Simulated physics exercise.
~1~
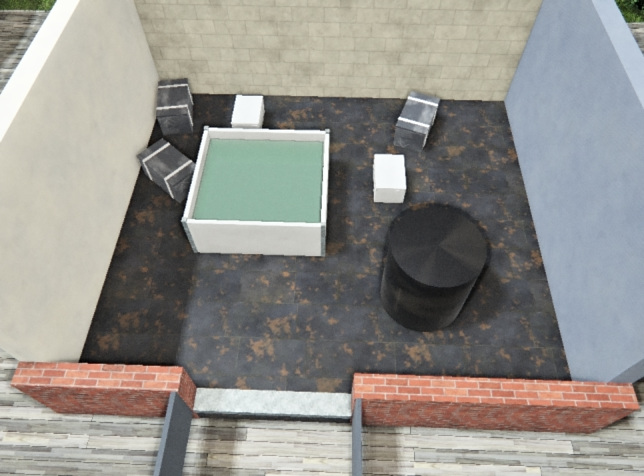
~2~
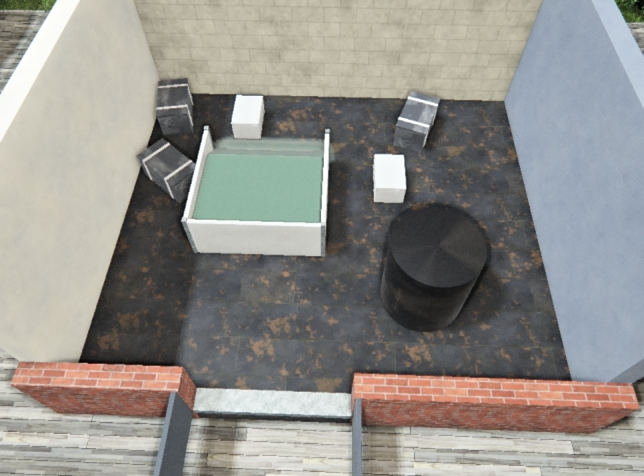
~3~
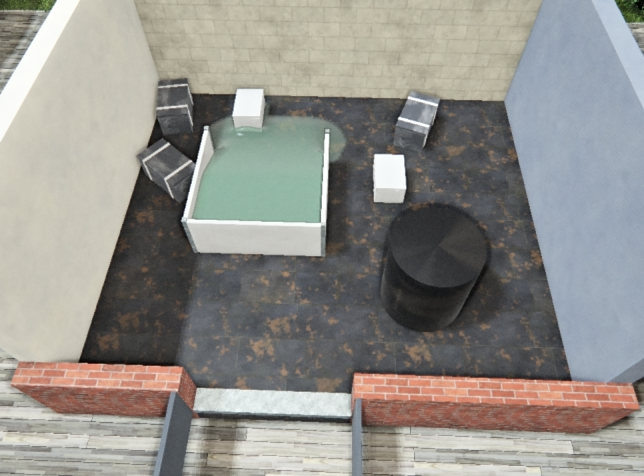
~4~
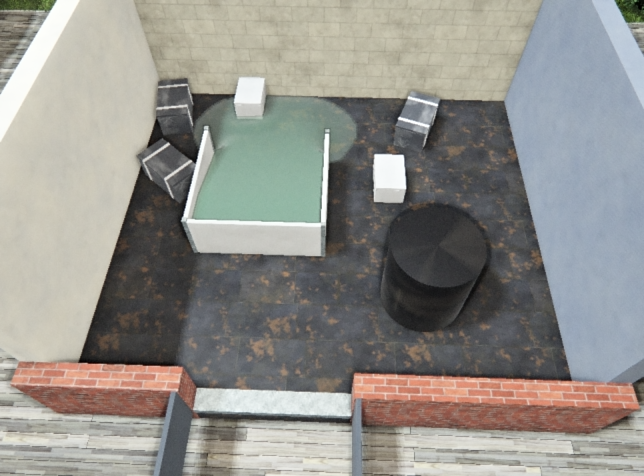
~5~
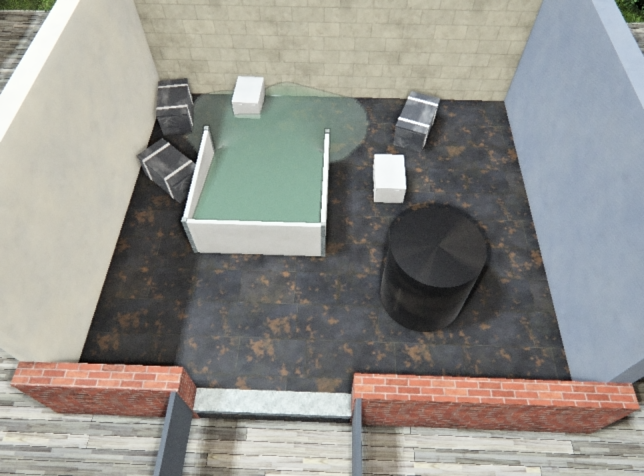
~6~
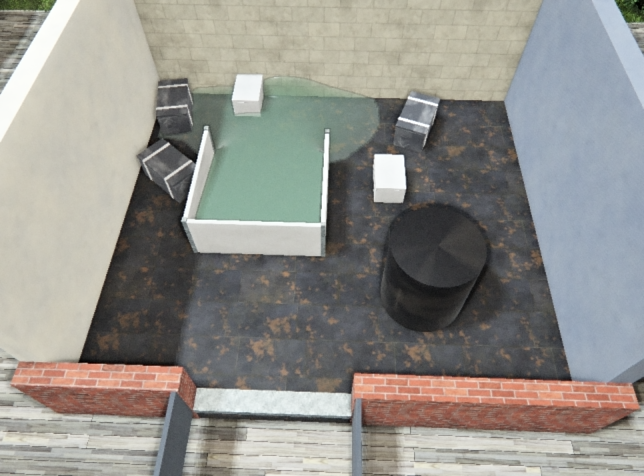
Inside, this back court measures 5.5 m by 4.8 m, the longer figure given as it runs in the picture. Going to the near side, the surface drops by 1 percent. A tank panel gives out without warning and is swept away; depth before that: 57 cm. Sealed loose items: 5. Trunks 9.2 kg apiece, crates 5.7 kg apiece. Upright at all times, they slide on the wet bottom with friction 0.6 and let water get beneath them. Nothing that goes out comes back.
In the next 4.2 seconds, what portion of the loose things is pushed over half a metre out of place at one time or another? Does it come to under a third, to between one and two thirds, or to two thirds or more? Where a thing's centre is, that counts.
Expect the count to work out to two thirds plus.
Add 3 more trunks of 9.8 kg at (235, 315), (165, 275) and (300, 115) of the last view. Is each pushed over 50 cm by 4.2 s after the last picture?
Note, in sequence: Under threshold; over threshold; over threshold.
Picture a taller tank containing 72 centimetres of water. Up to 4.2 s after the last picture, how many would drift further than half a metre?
4.
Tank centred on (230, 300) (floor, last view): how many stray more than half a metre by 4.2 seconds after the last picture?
5.
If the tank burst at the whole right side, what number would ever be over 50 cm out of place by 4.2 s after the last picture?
You'd get 3 in that case.
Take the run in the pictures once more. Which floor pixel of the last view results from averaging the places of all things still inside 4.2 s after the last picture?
The centre is close to (266, 299).
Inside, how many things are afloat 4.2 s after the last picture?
At that moment it comes to 4.
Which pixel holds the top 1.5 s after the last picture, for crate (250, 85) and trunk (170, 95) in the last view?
Near (175, 90) and (160, 126).
Then, 0.4 s after the last picture 0 of 5 are over 50 cm from their spots; 1 afloat.
Then, 1.5 s after the last picture 3 of 5 are over 50 cm from their spots; 1 afloat.
Then, 2.8 s after the last picture 4 of 5 are over 50 cm from their spots; 4 afloat.
Then, 4.2 s after the last picture 4 of 5 are over 50 cm from their spots, and 4 have been at some point; 4 afloat.
